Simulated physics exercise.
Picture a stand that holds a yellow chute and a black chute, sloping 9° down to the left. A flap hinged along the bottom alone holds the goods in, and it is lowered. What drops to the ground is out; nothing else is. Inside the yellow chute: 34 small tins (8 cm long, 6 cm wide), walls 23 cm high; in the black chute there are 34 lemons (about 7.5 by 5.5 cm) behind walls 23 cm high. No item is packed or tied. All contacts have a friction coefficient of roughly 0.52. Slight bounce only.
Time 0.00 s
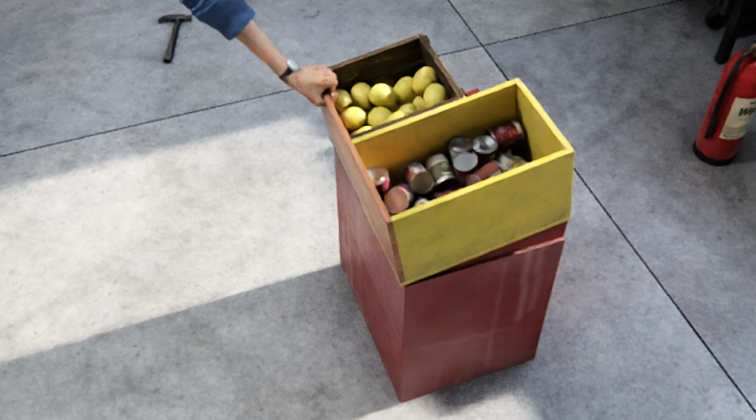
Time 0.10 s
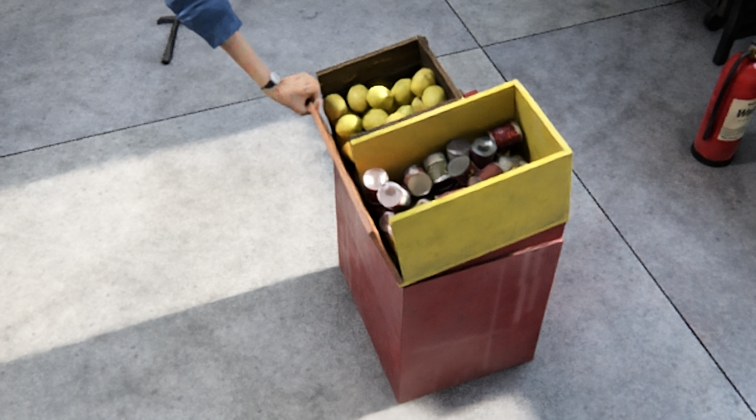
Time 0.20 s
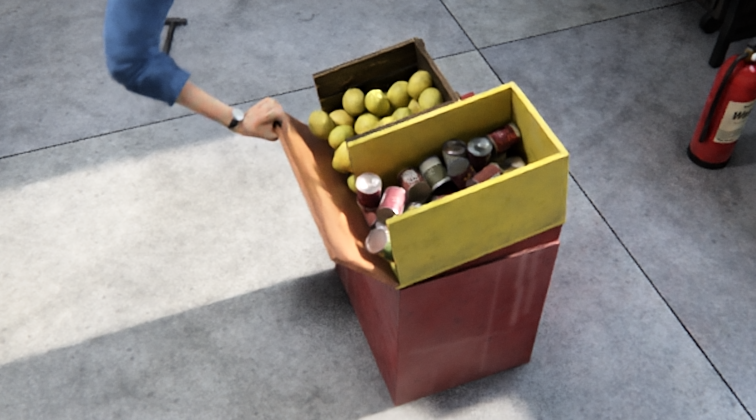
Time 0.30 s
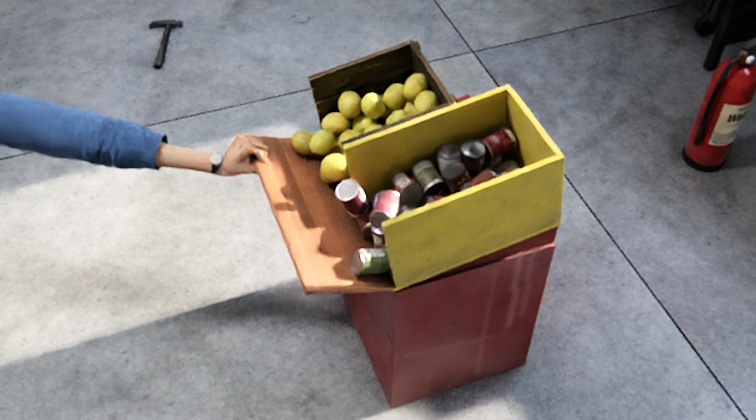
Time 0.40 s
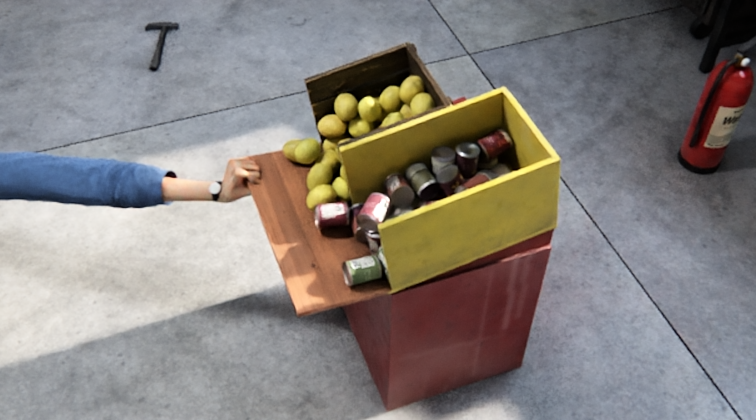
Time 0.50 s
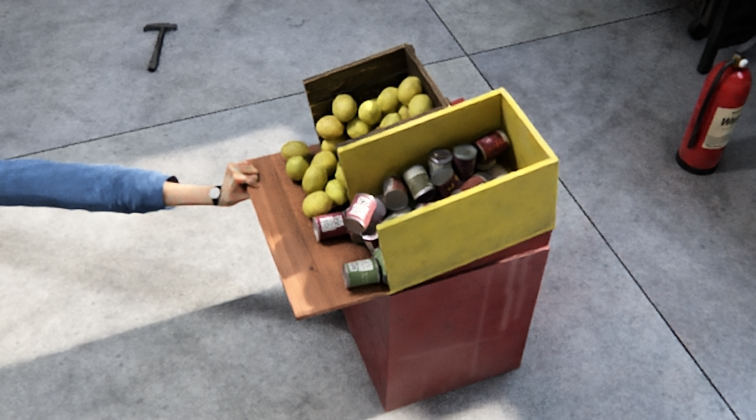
A hand lowers the hinged wooden flap to the left on a red stand, and some lemons from the dark chute and small tins from the yellow chute slide and roll onto it as it opens.
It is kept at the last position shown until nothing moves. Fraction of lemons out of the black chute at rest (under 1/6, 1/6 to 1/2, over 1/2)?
Under 1/6.
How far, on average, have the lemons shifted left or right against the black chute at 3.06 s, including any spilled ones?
On average they sit around 4 cm further left.
After 0.91 s, yellow chute 34 in, 0 out and black chute 34 in, 0 out.
After 1.42 s, yellow chute 34 in, 0 out and black chute 34 in, 0 out.
After 2.14 s, yellow chute 34 in, 0 out and black chute 34 in, 0 out.
Final count (at 3.06 s), yellow chute 34 in, 0 out and black chute 34 in, 0 out. Asked share, 0 of 34, 0 per cent.
